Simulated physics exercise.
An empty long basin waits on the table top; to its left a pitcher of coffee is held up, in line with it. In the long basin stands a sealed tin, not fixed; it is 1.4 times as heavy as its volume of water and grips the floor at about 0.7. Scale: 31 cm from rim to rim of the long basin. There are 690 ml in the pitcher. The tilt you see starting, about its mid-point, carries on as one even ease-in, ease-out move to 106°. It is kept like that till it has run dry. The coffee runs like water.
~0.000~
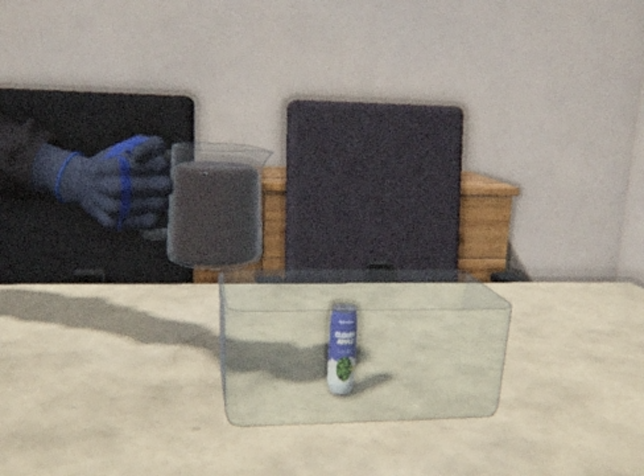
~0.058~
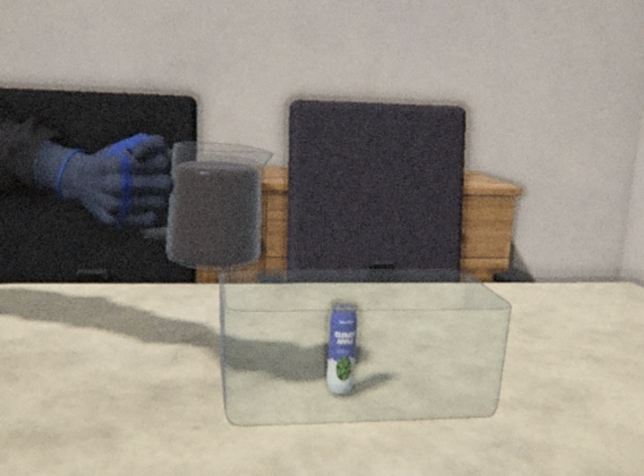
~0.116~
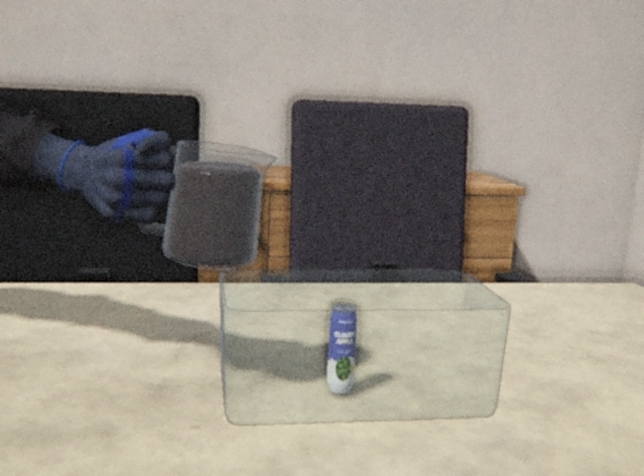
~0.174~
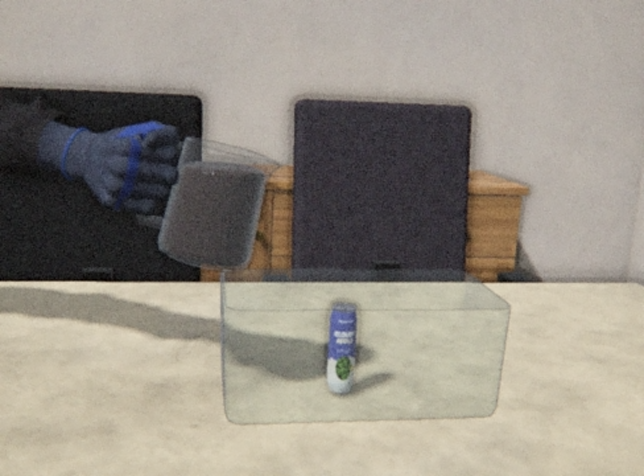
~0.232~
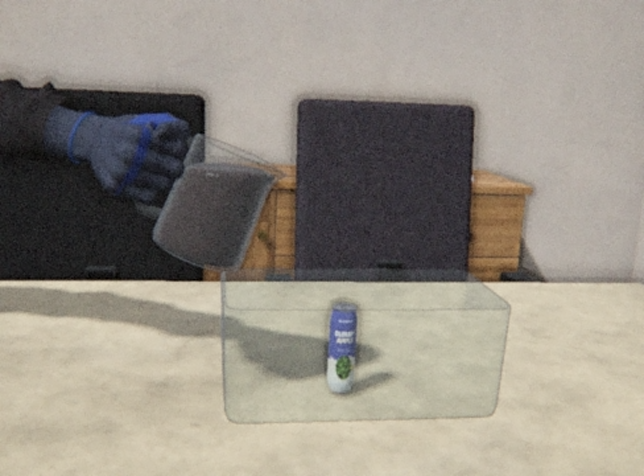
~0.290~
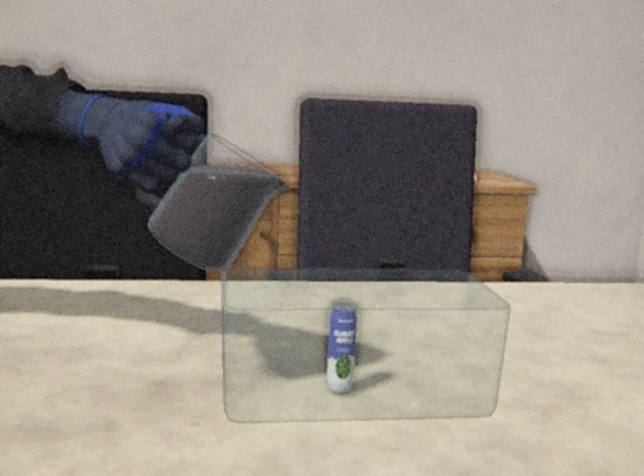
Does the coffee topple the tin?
The tin topples.
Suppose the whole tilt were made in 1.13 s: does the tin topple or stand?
Then it falls.
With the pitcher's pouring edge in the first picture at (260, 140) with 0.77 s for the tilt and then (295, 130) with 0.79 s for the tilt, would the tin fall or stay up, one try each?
First it remains upright; then it goes over.
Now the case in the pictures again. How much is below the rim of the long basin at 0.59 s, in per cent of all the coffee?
About 14 per cent.
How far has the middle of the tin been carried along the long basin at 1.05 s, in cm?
Some 8 cm.
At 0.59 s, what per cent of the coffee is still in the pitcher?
Near 70 in a hundred.
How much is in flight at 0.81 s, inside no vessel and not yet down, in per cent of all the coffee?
Some 10 per cent.
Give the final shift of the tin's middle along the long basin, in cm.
Some 8.0 cm.
After 0.59 s the tilt is 89° and 70 per cent is still to pour; the tin stands where it began.
After 0.81 s the tilt is 106° and 23 per cent is still to pour; the tin leans 19°.
After 1.05 s the tilt is 106° and 5 per cent is still to pour; the tin lies on its side.
After 1.30 s the tilt is 106° and 1 per cent is still to pour; the tin lies on its side.
In the end the tin lies on its side.
